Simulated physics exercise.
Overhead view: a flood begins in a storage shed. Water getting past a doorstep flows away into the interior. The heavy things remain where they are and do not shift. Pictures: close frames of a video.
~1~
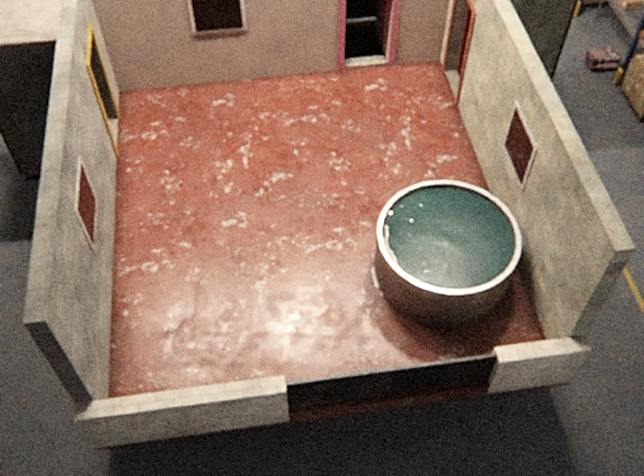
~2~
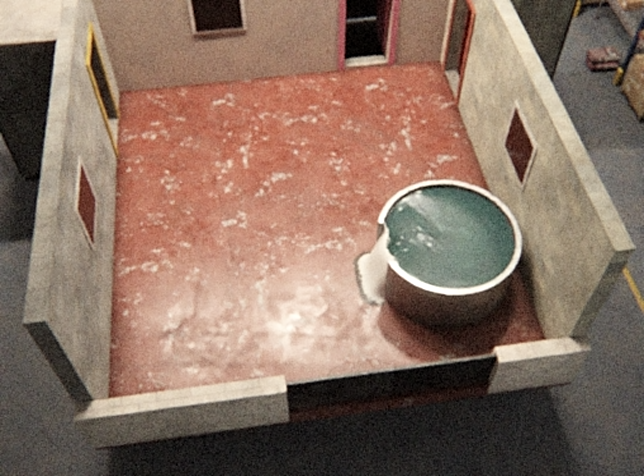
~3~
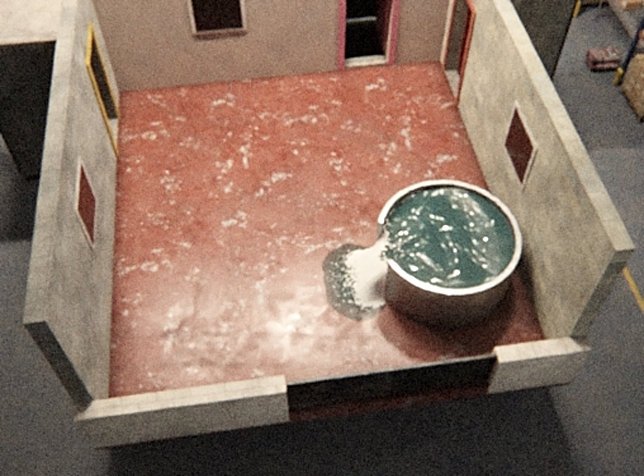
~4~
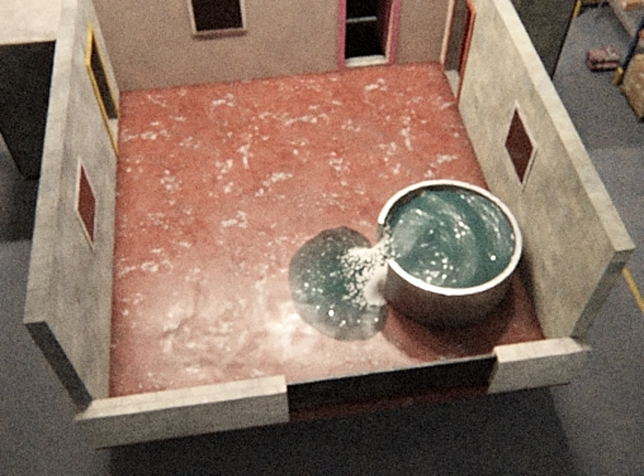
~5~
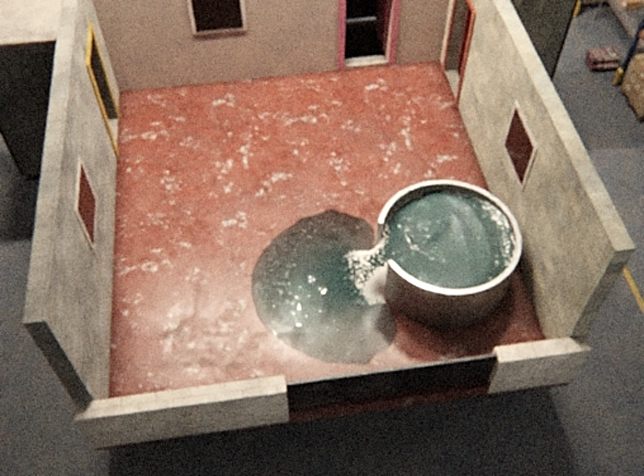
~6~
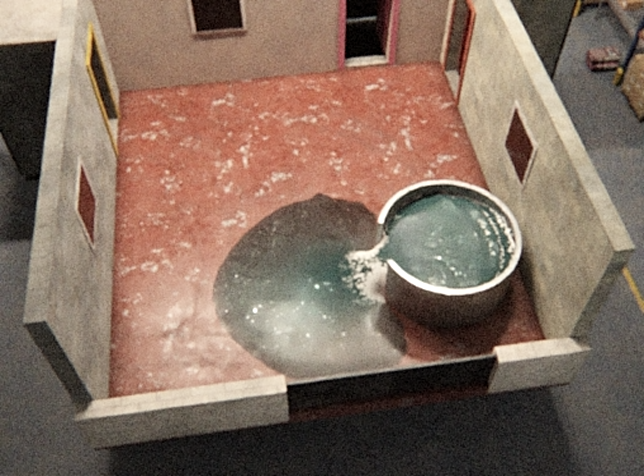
We see a round tank of greenish water on the red floor of a walled room from above; water pours through a gap in its left side and spreads leftward across the floor in a widening dark pool.
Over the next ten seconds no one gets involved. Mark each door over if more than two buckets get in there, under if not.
Red door: Over, pink door: Under, yellow door: Over.
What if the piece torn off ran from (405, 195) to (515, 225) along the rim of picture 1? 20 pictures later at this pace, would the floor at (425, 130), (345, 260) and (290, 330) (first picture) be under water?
Going through them, the first would be submerged, the next still bare and the last still bare.
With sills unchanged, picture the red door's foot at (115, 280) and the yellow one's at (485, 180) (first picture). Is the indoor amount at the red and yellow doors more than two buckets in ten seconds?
Well, the red door tops the limit, and the yellow door comes up short as well.
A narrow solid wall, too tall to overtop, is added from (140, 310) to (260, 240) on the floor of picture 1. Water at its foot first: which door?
First: The one in yellow.
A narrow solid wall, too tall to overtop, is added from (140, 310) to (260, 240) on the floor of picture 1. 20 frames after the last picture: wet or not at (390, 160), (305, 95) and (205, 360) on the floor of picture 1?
Reading the points as listed, I get left untouched, then left untouched, then deluged.
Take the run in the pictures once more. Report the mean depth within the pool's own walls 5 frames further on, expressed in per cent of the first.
Estimate: Around 68 per cent.
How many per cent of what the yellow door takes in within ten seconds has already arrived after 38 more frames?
That comes out to 25 per cent by my count.
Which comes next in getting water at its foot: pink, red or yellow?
The one in yellow.
A moment on, water covers 40 % of the floor; the red door not reached, the pink door not reached, the yellow door not reached.
Next, water covers 45 % of the floor; the red door not reached, the pink door not reached, the yellow door not reached.
Then, water covers 50 % of the floor; the red door not reached, the pink door not reached, the yellow door under two buckets in.
Later, water covers 70 % of the floor; the red door not reached, the pink door wet at the sill, nothing in, the yellow door over two buckets in.
In the end, water covers 95 % of the floor; the red door over two buckets in, the pink door wet at the sill, nothing in, the yellow door far over two buckets in.
